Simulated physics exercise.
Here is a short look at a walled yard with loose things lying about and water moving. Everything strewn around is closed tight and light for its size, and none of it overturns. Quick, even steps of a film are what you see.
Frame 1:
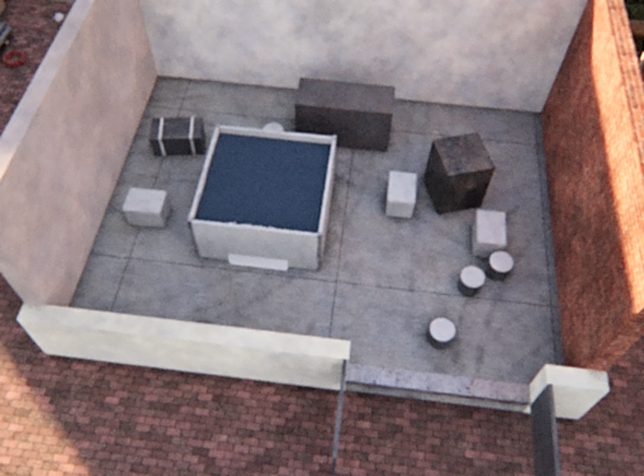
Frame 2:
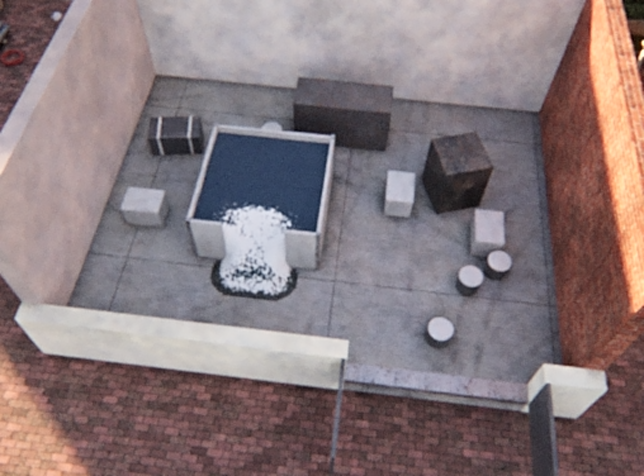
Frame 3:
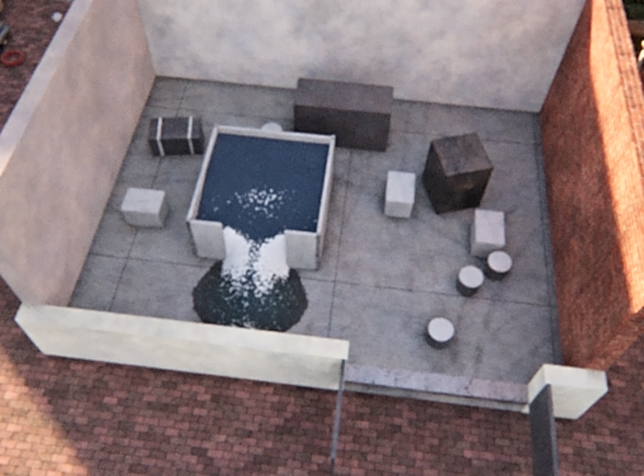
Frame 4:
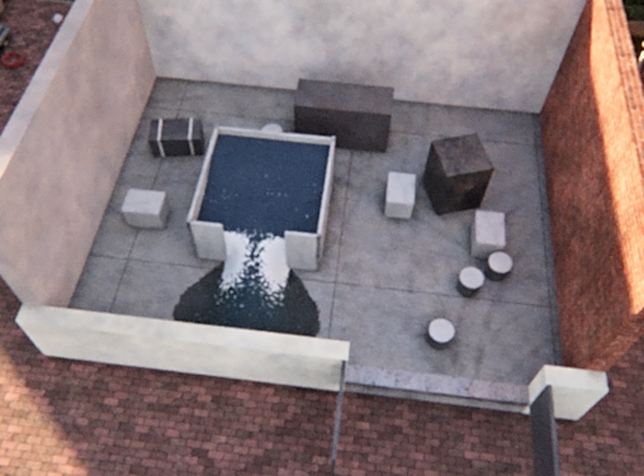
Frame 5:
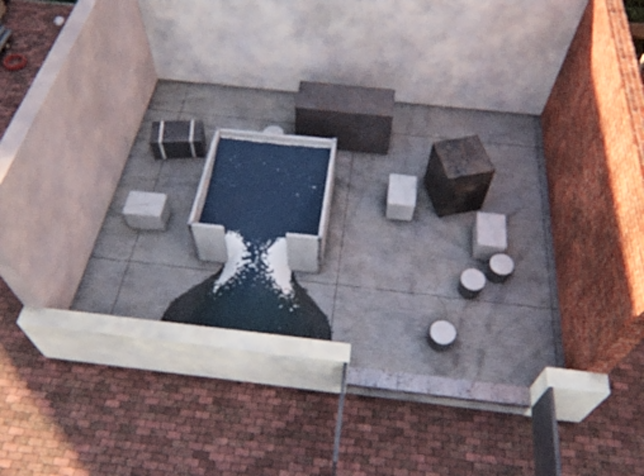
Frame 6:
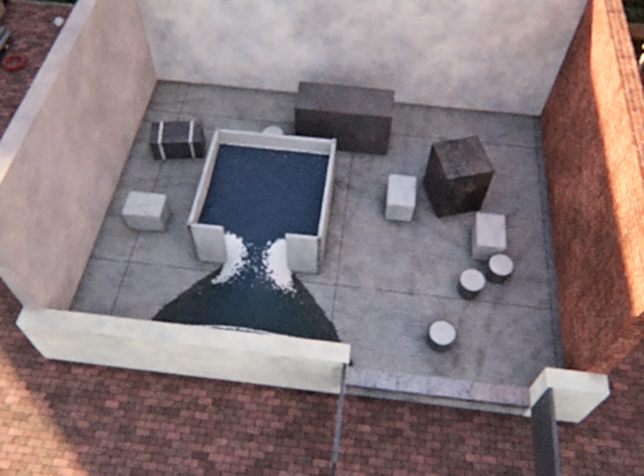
Water bursts in a white, frothy rush through a gap in the front of a pale square tank, then spreads as a dark, widening pool to the low front wall, while the objects stay put and the view barely shifts. Seen from above, the paved yard has pale walls and a reddish right wall. Dark and pale blocks and three short cylinders stand around the tank.
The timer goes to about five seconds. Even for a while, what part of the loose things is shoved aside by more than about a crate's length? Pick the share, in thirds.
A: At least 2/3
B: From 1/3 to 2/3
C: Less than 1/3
The answer is A.
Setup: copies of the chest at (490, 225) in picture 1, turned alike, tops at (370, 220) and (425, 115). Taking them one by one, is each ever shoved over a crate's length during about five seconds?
Fell short, fell short.
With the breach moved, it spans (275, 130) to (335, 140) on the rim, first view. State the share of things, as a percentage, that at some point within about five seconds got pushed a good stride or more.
Near 80 in a hundred.
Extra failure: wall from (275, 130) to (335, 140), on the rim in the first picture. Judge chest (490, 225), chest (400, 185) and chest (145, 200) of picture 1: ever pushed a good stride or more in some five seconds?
First under that mark, then beyond that mark, then beyond that mark.
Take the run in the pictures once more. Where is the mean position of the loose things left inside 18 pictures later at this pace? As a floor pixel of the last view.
I'd put it around pixel (393, 203).
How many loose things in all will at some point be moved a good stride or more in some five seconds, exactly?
Counting them up gives 6.
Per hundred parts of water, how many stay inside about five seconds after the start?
My answer is close to 92 percent.
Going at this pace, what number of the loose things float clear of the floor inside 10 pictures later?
The count is 2.
A moment on, 0 of 8 are well off their spots; 0 afloat.
Next, 1 of 8 are well off their spots; 2 afloat.
Later, 6 of 8 are well off their spots; 5 afloat.
In the end, 6 of 8 are well off their spots, and 6 have been at some point; 4 afloat.
